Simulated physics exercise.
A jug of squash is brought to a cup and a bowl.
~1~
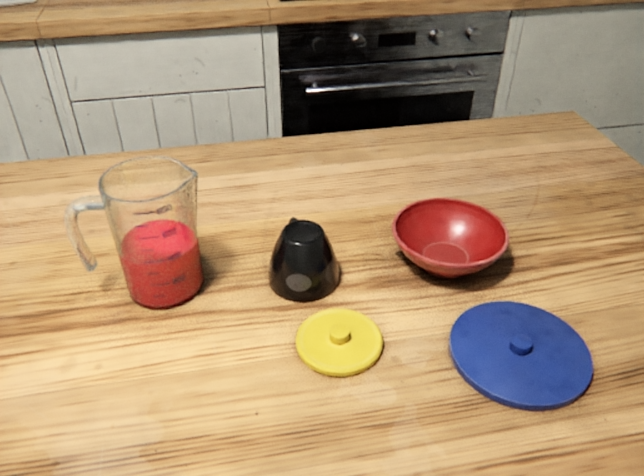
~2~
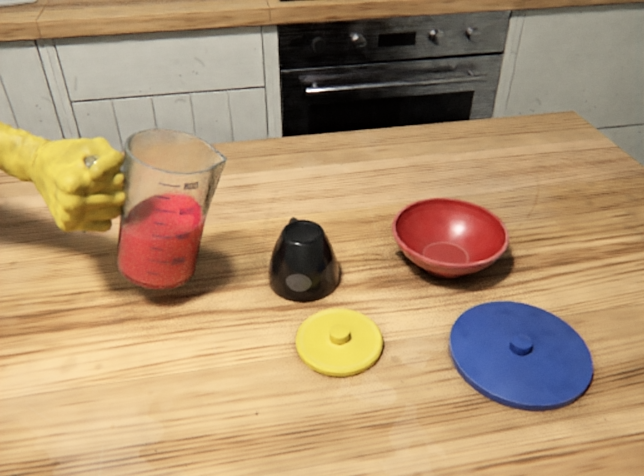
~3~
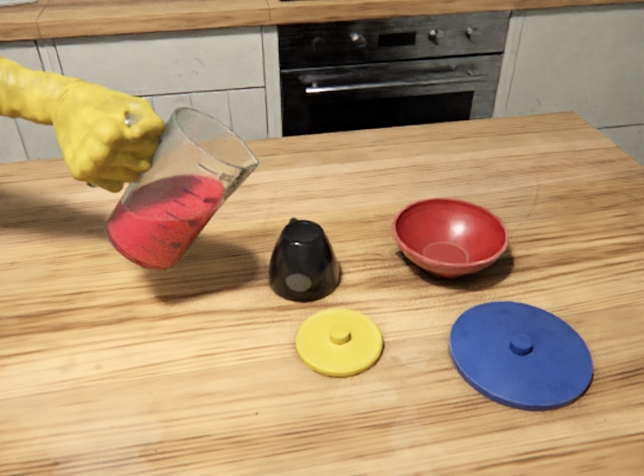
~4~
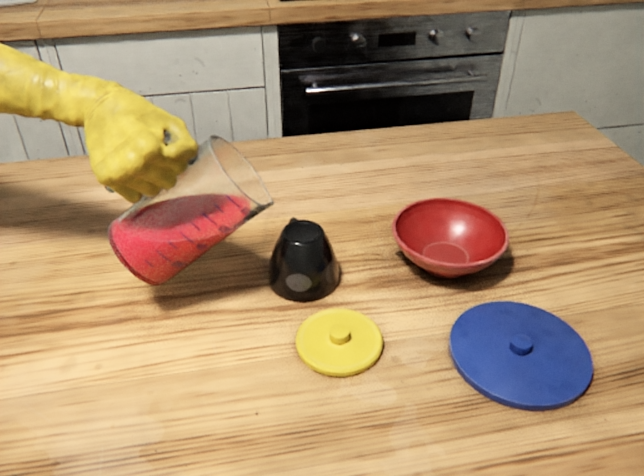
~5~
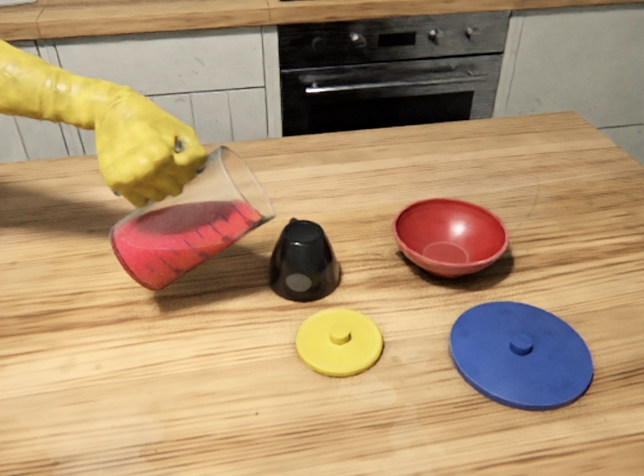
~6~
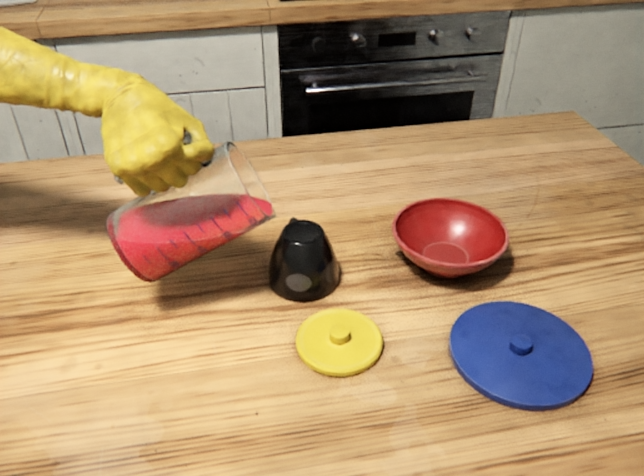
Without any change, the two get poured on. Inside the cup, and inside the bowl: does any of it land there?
The cup gets no share; the bowl gets a share.
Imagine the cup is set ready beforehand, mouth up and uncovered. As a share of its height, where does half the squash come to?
75 per cent, roughly.
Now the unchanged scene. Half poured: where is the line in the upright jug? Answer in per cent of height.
Fill height: Near 20 per cent.
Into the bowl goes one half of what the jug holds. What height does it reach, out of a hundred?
Fill level: About 55 percent.
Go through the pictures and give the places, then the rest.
In the first frame, nothing is moving yet; jug (156, 233) about half full; cup (303, 258) upside down; bowl (447, 247) open.
In the second frame, the jug is picked up; jug about half full, surface at (164, 217); cup (303, 258) upside down.
The third frame shows tilting; jug (179, 190) tipped 40° with all of its load; bowl (447, 247) open.
The fourth frame shows no stream yet; jug (191, 211) tipped 55° with all of its load; cup (303, 258) upside down.
The fifth frame shows still nothing leaves it; jug (194, 219) tipped 55° with all of its load; bowl (447, 247) open.
The sixth frame shows on the point of pouring; jug (194, 213) tipped 60° with all of its load; cup (303, 258) upside down; bowl (447, 247) open.
Next, it runs off the upturned base of the cup.
After that, the squash goes into the bowl.
Finally, the cup is empty, in a puddle; the bowl has its share inside.
